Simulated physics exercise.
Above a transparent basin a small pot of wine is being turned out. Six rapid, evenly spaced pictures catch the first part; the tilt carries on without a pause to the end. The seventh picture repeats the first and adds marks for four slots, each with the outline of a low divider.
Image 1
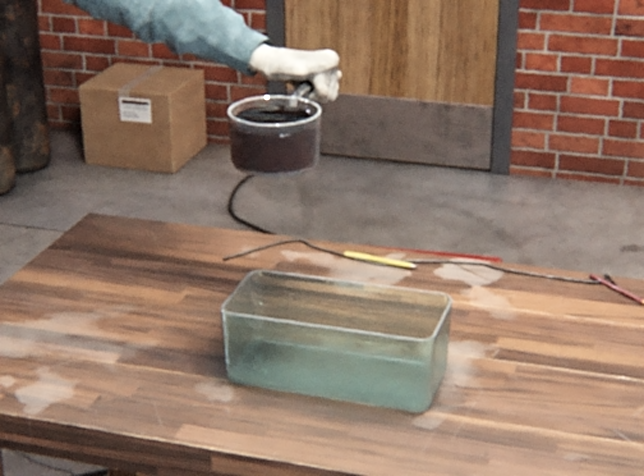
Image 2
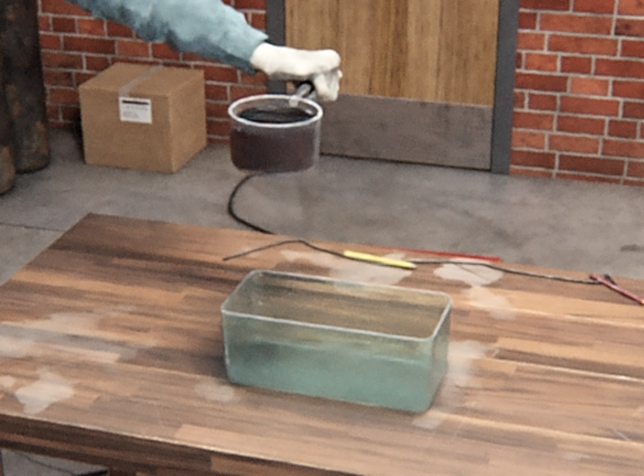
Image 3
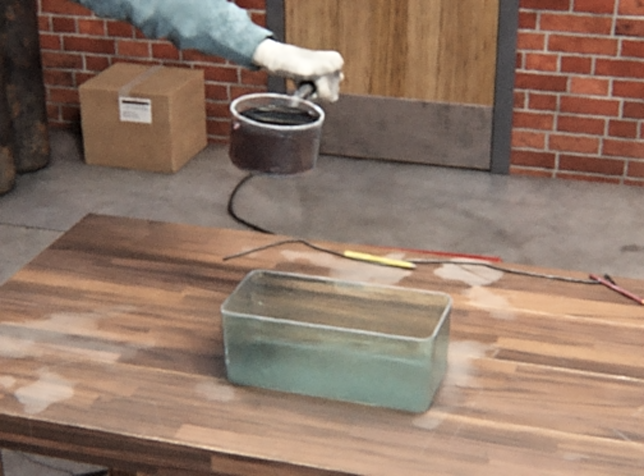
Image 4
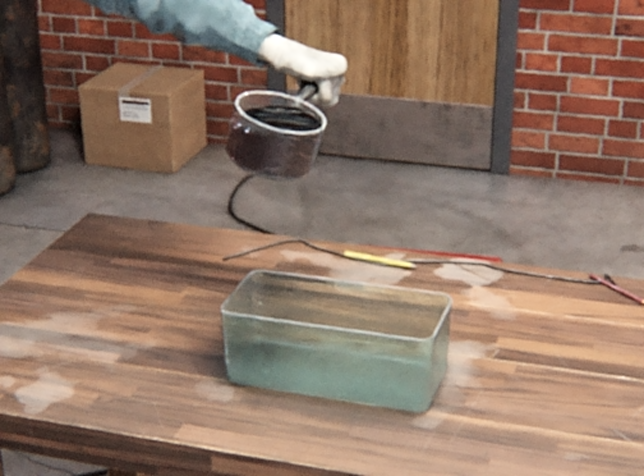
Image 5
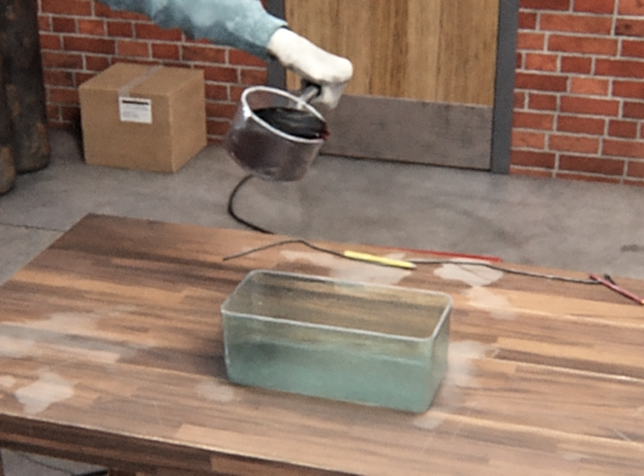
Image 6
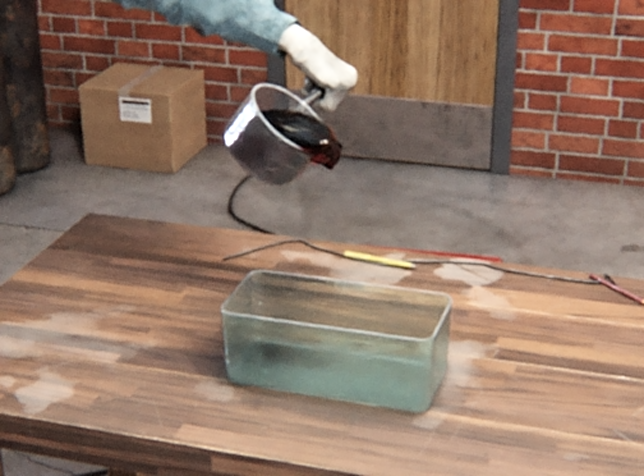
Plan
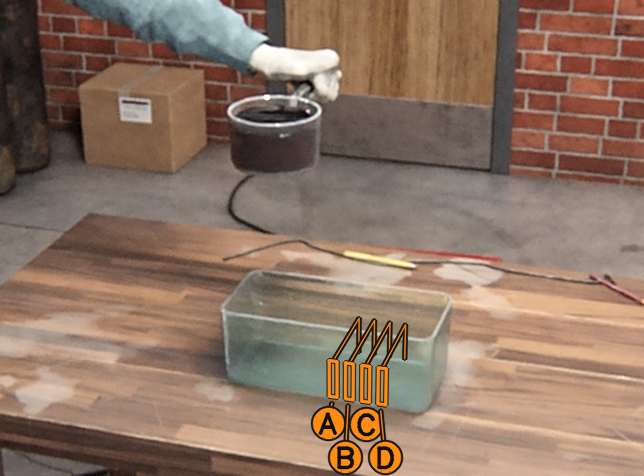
A white-gloved hand in a pale blue sleeve holds a small clear pot of dark wine above a wooden table, seen from slightly above by a still camera. On the table sit a glass basin of greenish liquid and thin black, yellow and red cables, with a cardboard box, brick wall and wooden door behind. The hand keeps the pot upright, then tilts it steadily rightward until dark reddish wine slips over the lip.
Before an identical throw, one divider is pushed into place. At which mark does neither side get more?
C works best here.
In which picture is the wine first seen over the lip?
In picture 5.
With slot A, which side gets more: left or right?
The right one.
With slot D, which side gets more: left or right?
The left one.
In orange, A at (332, 402); B at (348, 405); C at (364, 407); D at (380, 410).
For slot A, about 10 % ends left of the wall and 88 % right of it.
For slot B, about 28 % ends left of the wall and 69 % right of it.
For slot C, about 49 % ends left of the wall and 49 % right of it; 3 % is lost outside.
For slot D, about 74 % ends left of the wall and 21 % right of it; 5 % is lost outside.
